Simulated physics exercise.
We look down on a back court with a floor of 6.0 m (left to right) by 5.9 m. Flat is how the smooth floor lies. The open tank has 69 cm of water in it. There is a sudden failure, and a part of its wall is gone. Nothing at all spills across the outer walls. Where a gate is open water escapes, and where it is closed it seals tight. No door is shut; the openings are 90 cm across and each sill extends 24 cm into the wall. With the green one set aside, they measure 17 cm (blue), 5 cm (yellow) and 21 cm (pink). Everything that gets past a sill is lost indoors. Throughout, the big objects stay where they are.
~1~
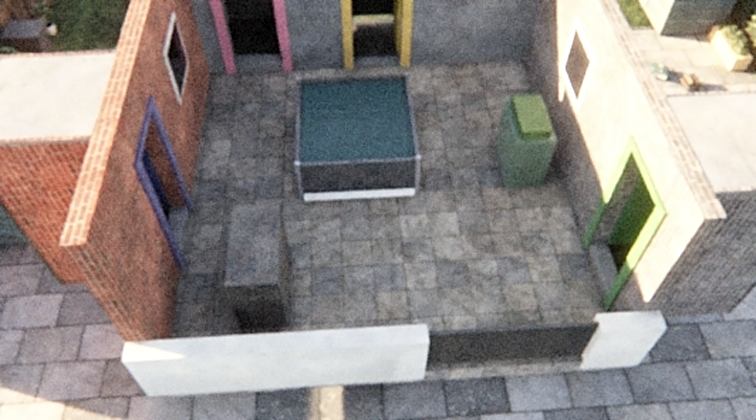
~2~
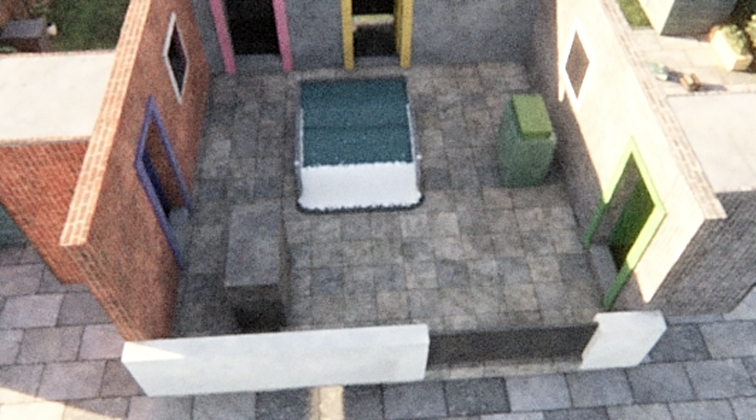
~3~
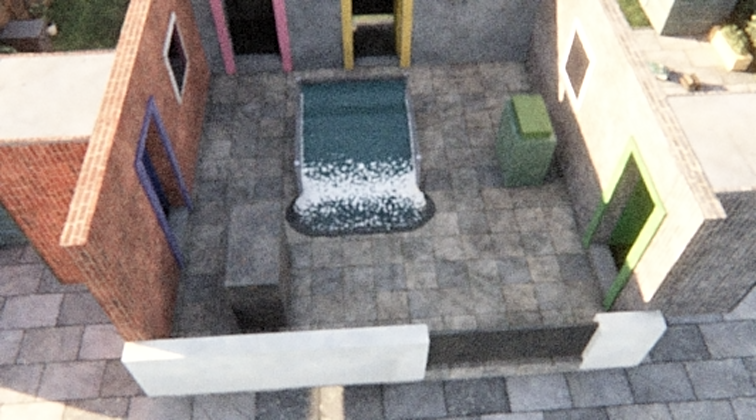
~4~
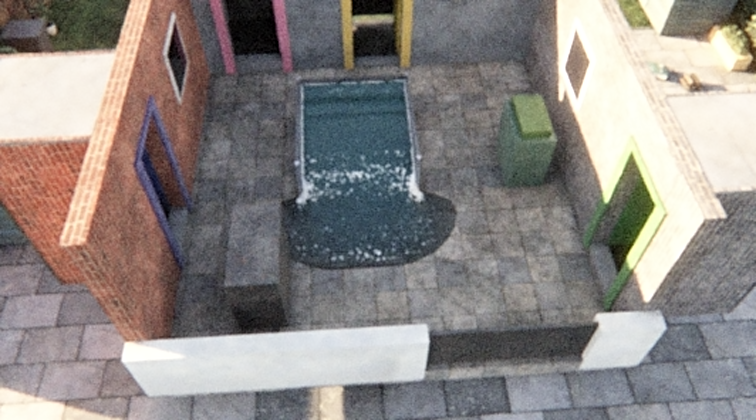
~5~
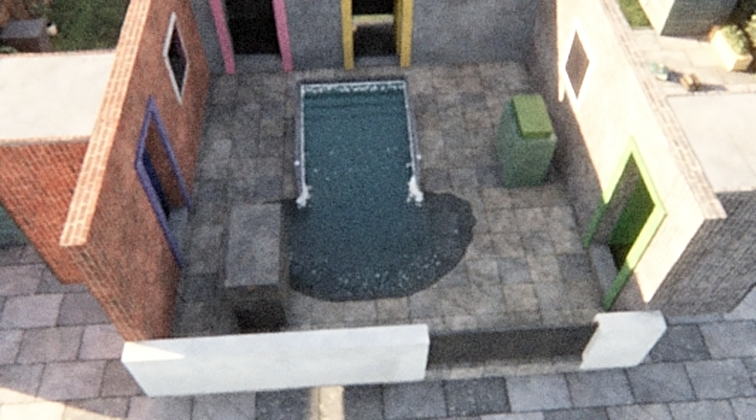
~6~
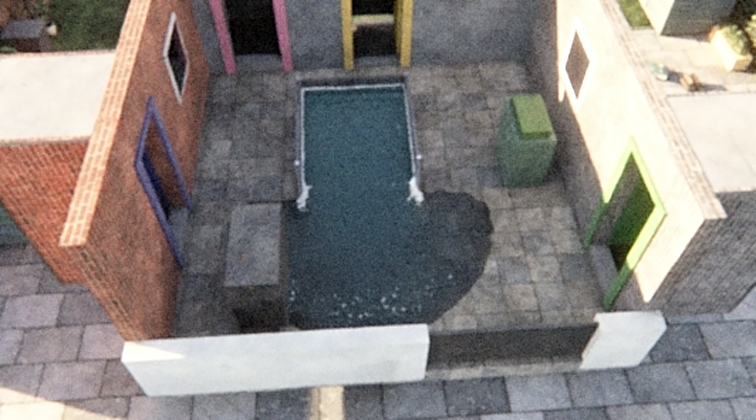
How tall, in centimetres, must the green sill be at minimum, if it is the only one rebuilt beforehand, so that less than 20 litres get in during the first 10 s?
It needs to be at least 18 cm tall.
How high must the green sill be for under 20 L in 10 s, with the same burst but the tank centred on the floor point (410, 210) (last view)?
Minimum: Approx. 20 cm.
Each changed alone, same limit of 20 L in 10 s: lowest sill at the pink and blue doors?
You'd want some 8.5 cm at pink and some 8.0 cm at blue.
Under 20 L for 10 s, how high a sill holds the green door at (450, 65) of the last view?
6.0 cm.
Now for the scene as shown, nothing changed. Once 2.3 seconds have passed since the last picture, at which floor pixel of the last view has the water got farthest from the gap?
At about (616, 342).
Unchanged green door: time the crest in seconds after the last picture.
That happens close to 2.8 s on the clock.
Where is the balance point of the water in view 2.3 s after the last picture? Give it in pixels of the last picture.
At about (380, 265).
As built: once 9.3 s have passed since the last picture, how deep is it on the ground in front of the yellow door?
It works out to about 8.5 centimetres deep.
Then, 0.7 s after the last picture water covers 35 % of the floor, deepest (40 cm) near (306, 348); it has not reached the green door.
Then, 2.3 s after the last picture water covers 50 % of the floor, deepest (34 cm) near (603, 342); 22 cm at the green door, 5 litres in over its 14 cm sill.
Then, 9.3 s after the last picture water covers 100 % of the floor, deepest (12 cm) near (357, 104); 7 cm at the green door, 50 litres in over its 14 cm sill.
At the green door as built, the water peaked near 23 cm, 2.7 s after the last picture.
With a sill of 15.5 cm, 36 litres would have come in within the 10 s; with 21 cm, 7 litres. So under 20 litres takes about 18 cm.
